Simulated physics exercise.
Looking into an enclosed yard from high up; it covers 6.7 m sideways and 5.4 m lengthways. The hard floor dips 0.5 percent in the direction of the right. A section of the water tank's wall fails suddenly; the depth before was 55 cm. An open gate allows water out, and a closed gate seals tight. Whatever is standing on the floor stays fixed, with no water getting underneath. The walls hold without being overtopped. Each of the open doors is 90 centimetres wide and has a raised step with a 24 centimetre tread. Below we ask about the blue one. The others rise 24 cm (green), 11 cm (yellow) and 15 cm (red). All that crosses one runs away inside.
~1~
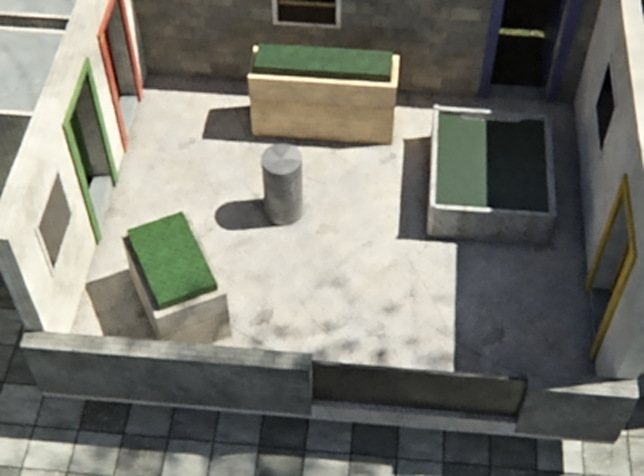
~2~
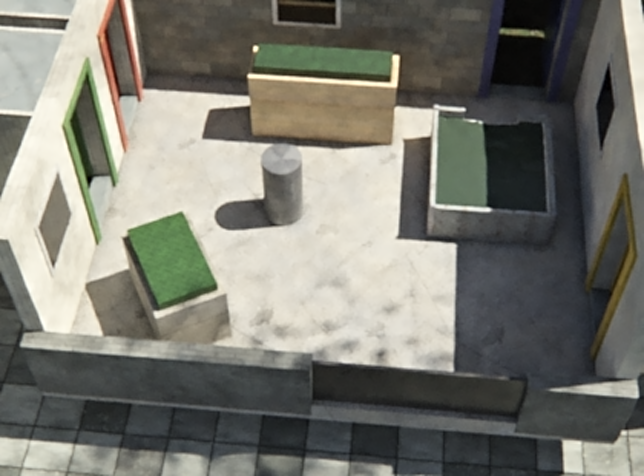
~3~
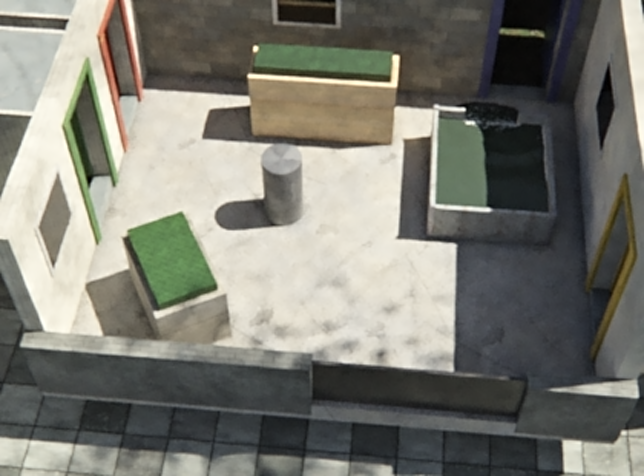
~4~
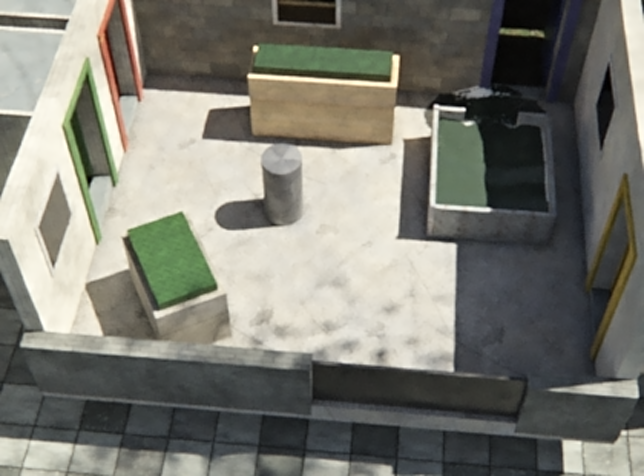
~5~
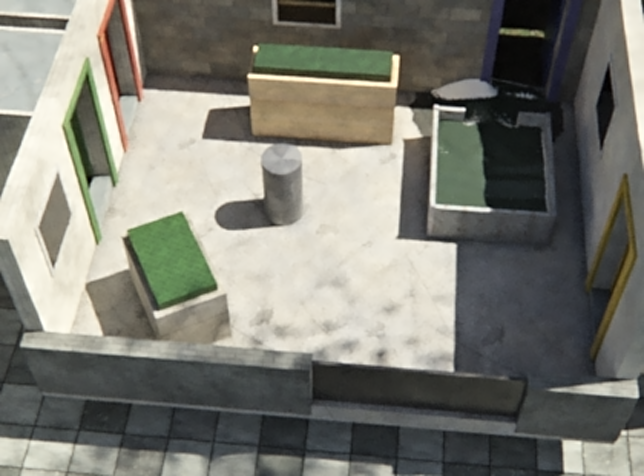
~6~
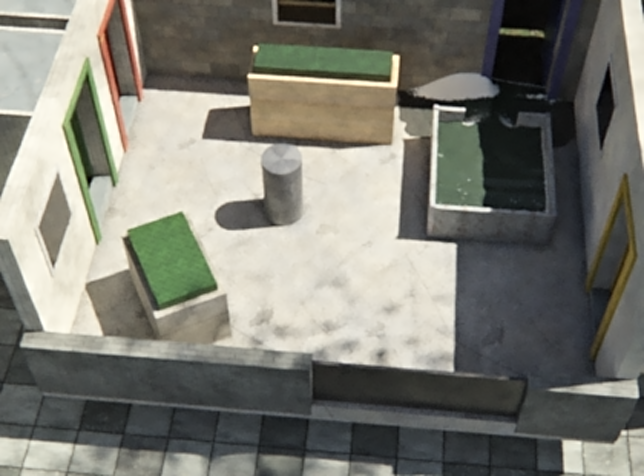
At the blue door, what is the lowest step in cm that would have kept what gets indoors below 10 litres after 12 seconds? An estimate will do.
Somewhere near 33 cm.
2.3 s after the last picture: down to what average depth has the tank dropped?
Around 26 centimetres.
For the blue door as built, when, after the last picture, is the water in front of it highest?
That happens close to 1.0 s on the clock.
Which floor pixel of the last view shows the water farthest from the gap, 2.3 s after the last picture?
The tip of the flood lies near (146, 80).
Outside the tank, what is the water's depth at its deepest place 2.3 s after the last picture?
22 cm.
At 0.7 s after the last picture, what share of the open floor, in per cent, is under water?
Roughly 10 percent of the floor.
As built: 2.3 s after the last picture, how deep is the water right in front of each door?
Depths in cm: Blue 16, green 0, yellow 0, red 6.
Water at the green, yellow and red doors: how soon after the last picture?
Green = 3.4 s, yellow = 2.8 s, red = 2.2 s.
Then, 0.7 s after the last picture water covers 10 % of the floor, deepest (37 cm) near (479, 103); 22 cm at the blue door, 116 litres in over its 5 cm step.
Then, 2.3 s after the last picture water covers 25 % of the floor, deepest (22 cm) near (479, 103); 16 cm at the blue door, 304 litres in over its 5 cm step.
Then, 11.3 s after the last picture water covers 90 % of the floor, deepest (7 cm) near (574, 118); 6 cm at the blue door, 511 litres in over its 5 cm step.
At the blue door as built, the water peaked near 23 cm, 0.9 s after the last picture.
Run again over the same 12 s with other heights there, 20 litres in over 30.5 cm, 0 litres over 41.5 cm. The limit of 10 litres is kept from about 33 cm up.
